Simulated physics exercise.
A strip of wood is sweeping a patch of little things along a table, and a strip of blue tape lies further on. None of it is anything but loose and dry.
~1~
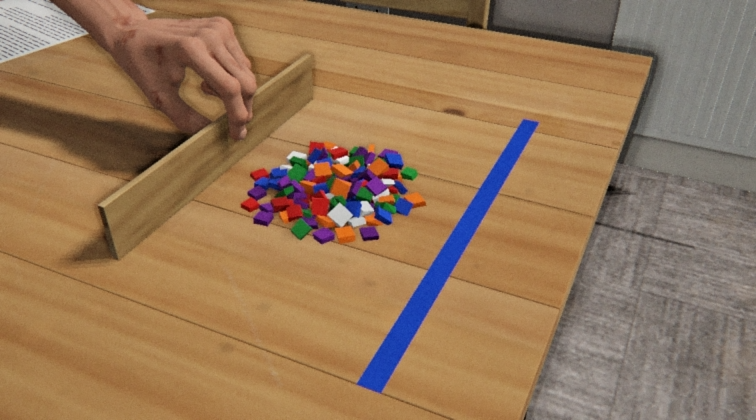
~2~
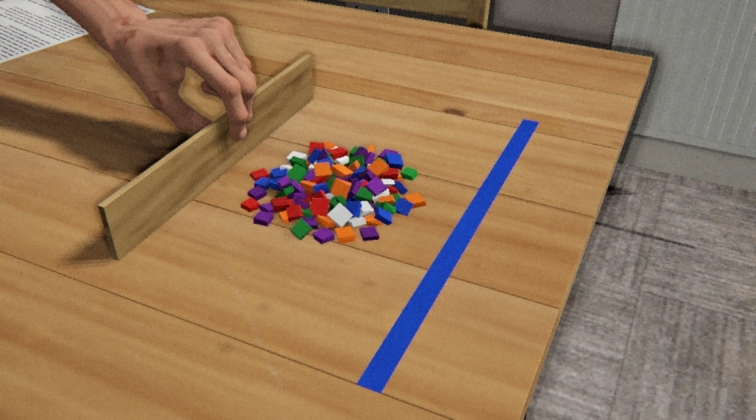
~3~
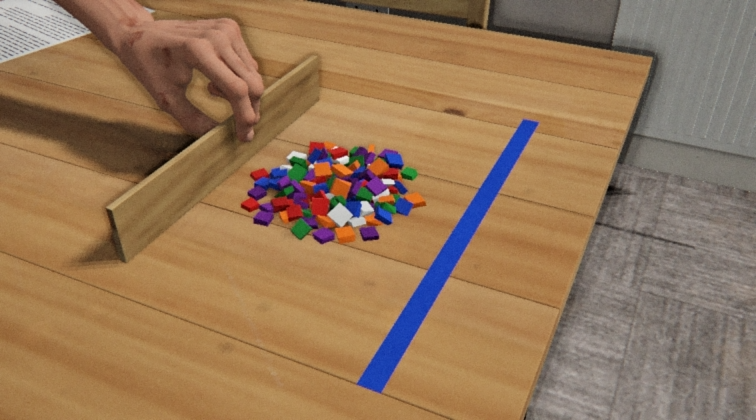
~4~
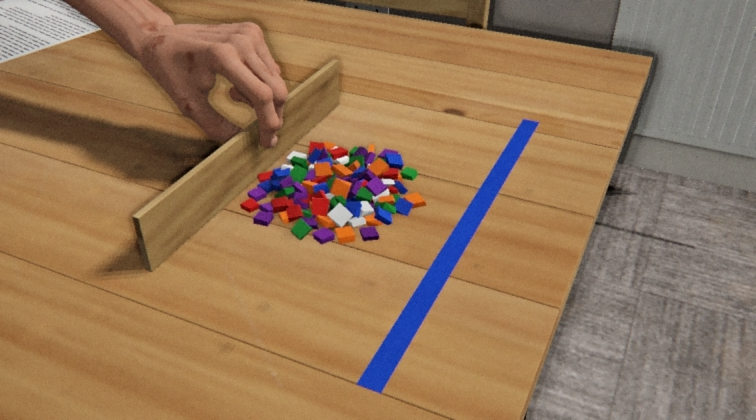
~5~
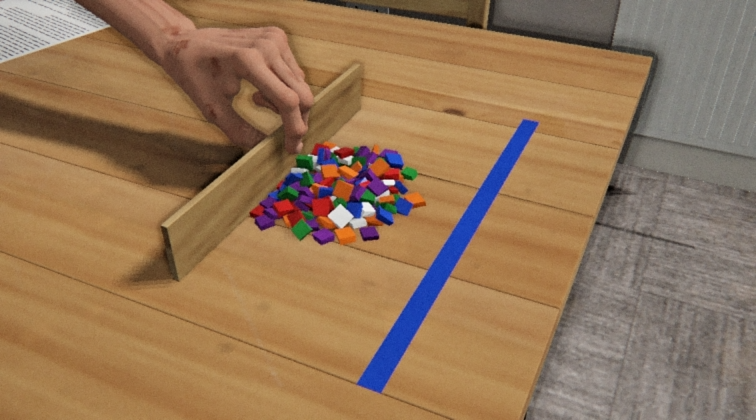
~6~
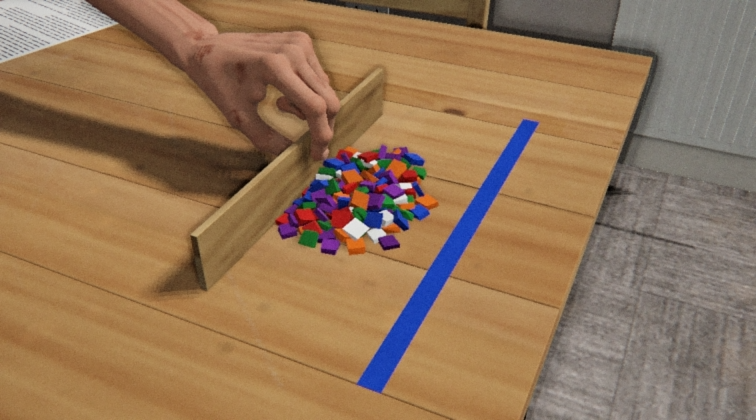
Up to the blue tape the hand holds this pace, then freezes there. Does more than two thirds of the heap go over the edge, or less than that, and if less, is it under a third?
I expect below a third of it to fall off the end.
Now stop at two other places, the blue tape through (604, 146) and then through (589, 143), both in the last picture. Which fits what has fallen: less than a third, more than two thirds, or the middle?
One: Over two thirds. Two: Beyond two thirds.
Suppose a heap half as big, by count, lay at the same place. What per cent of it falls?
Estimate: Around 0 %.
Soon, strip of wood still moving, near (393, 157); heap all on the table, its front near (516, 222).
A while on, strip of wood stopped at the blue tape; heap a small part over the edge.
Finally, strip of wood stopped at the blue tape; heap a small part over the edge.
